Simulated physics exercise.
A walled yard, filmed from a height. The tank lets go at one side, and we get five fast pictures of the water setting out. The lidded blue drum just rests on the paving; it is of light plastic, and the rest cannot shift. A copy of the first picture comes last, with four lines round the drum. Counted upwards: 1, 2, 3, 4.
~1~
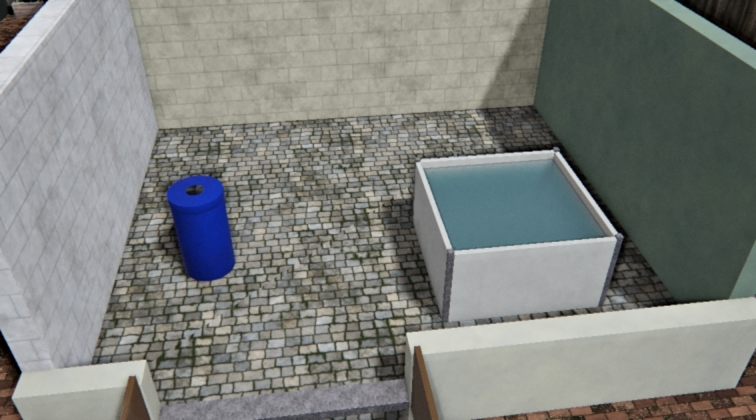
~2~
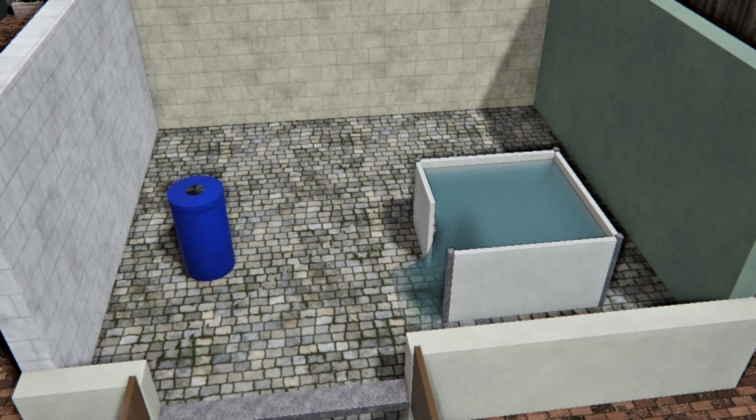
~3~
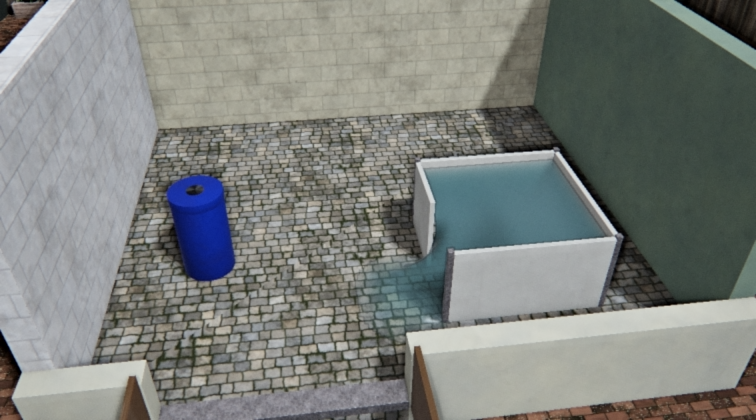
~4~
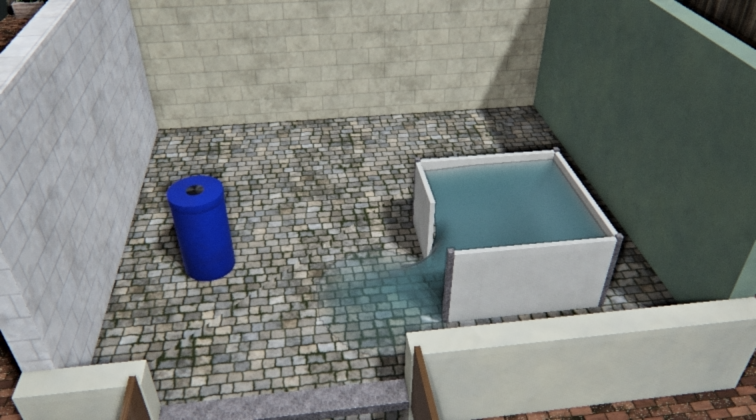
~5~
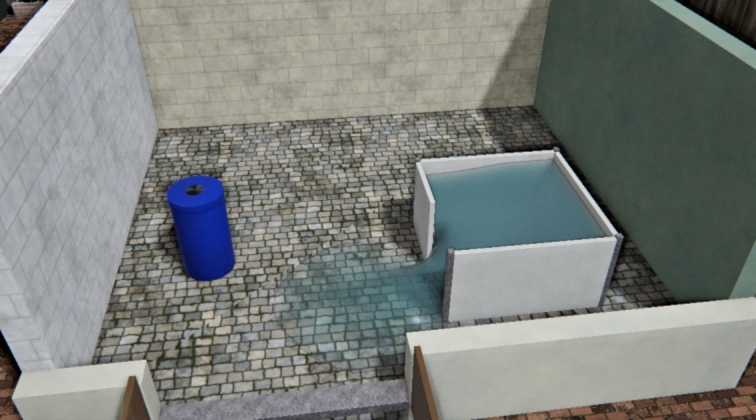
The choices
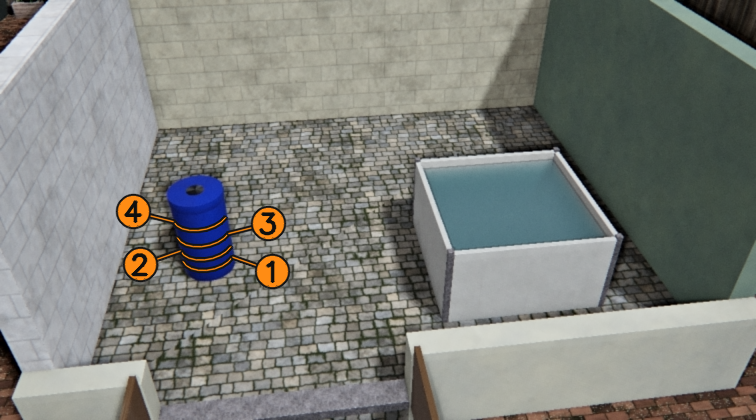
White tank in a walled cobbled yard losing part of its left side, water pouring out and spreading left across the ground.
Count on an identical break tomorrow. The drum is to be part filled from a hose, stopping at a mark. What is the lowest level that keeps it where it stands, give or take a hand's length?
Take 2.
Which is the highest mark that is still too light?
Mark 1.
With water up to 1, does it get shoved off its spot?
Yes, it does.
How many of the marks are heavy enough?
Three of the four.
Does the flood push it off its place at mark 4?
No, not at all.
On the marked copy, 1 at (206, 270); 2 at (204, 259); 3 at (201, 246); 4 at (198, 230); from the bottom up 1, 2, 3, 4.
For mark 1, it is pushed about its own width away.
For mark 2, it does not move.
For mark 3, it does not move.
For mark 4, it does not move.
